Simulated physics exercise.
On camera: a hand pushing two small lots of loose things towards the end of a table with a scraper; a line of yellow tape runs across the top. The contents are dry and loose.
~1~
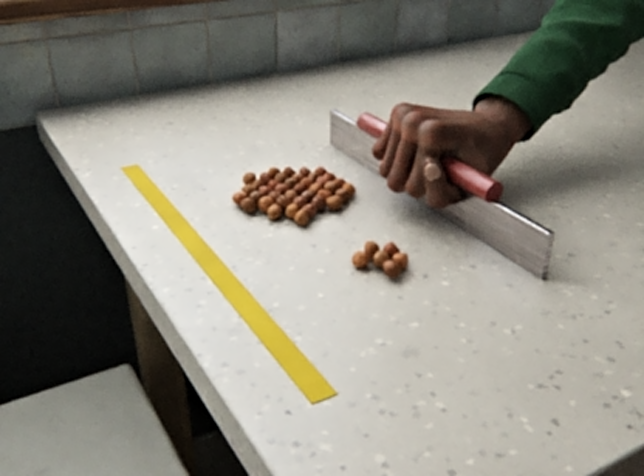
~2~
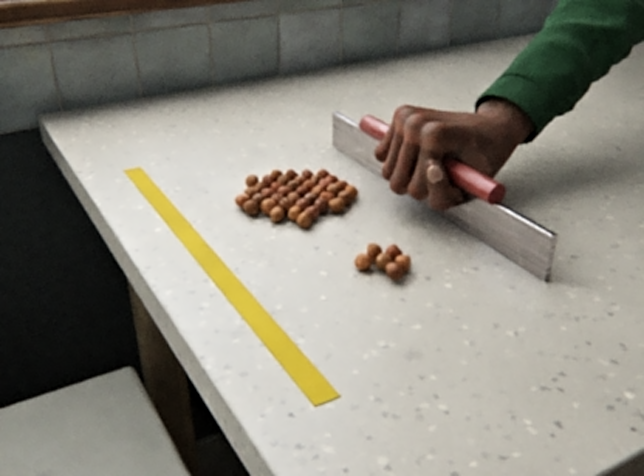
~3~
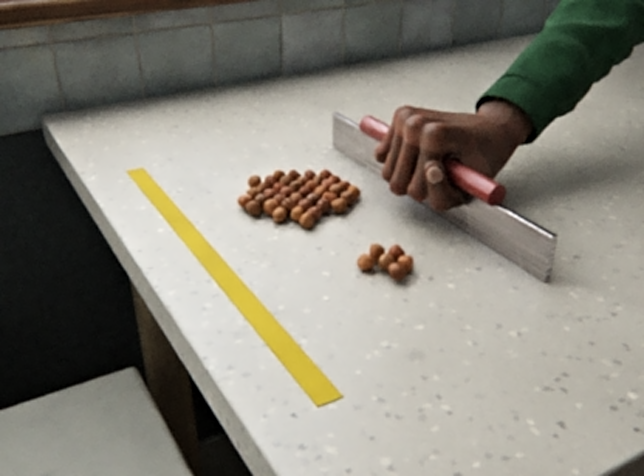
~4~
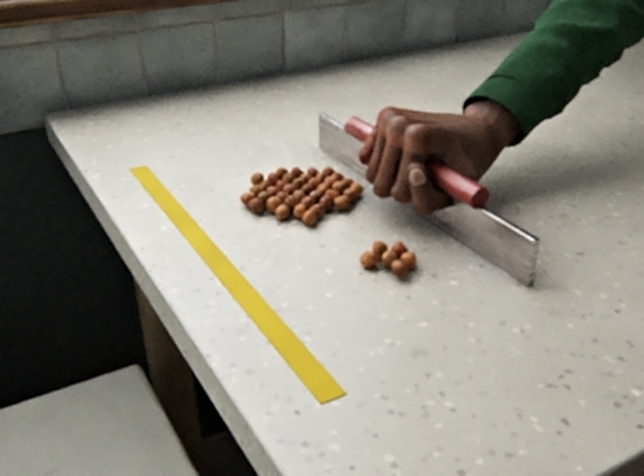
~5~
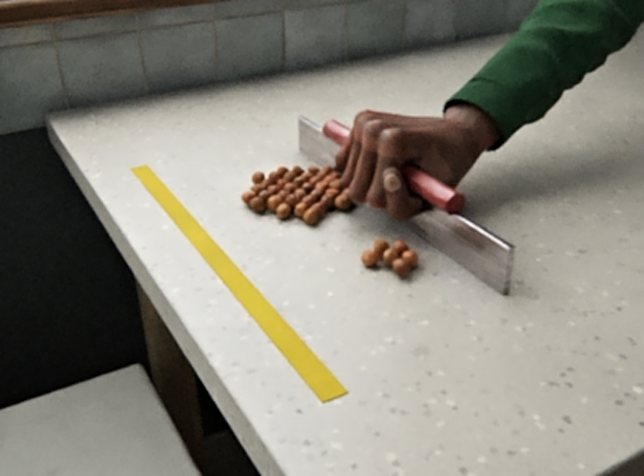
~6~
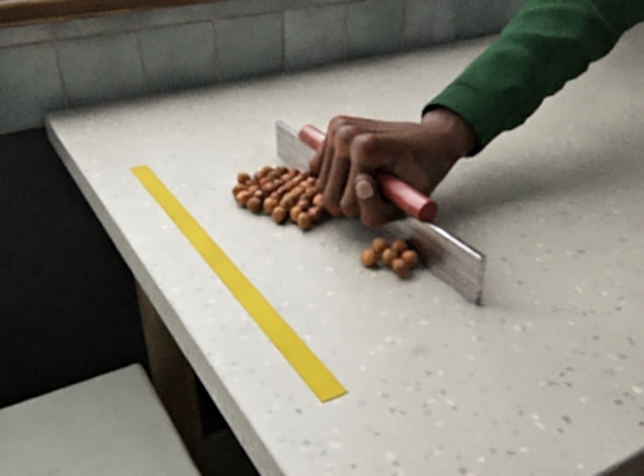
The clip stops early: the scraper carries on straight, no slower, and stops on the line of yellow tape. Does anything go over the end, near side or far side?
In the end the front portion all stops short of the edge, and the back portion tumbles over the end, in part at least.
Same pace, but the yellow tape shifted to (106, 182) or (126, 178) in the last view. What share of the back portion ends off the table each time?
Near 100 % and 60 %.
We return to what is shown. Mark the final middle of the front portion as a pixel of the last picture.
Near (227, 308).
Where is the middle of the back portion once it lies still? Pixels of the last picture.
At about (153, 228).
Then, 0.47 s after the last picture, scraper still moving, near (279, 196); front portion all on the table, its front near (299, 275); back portion all on the table, its front near (184, 222).
Then, 0.95 s after the last picture, scraper stopped at the yellow tape; front portion all on the table, its front near (206, 305); back portion a small part over the edge.
Then, 1.23 s after the last picture, scraper stopped at the yellow tape; front portion all on the table, its front near (201, 306); back portion about a quarter over the edge.
At rest, scraper stopped at the yellow tape; front portion all on the table, its front near (201, 306); back portion about a quarter over the edge.
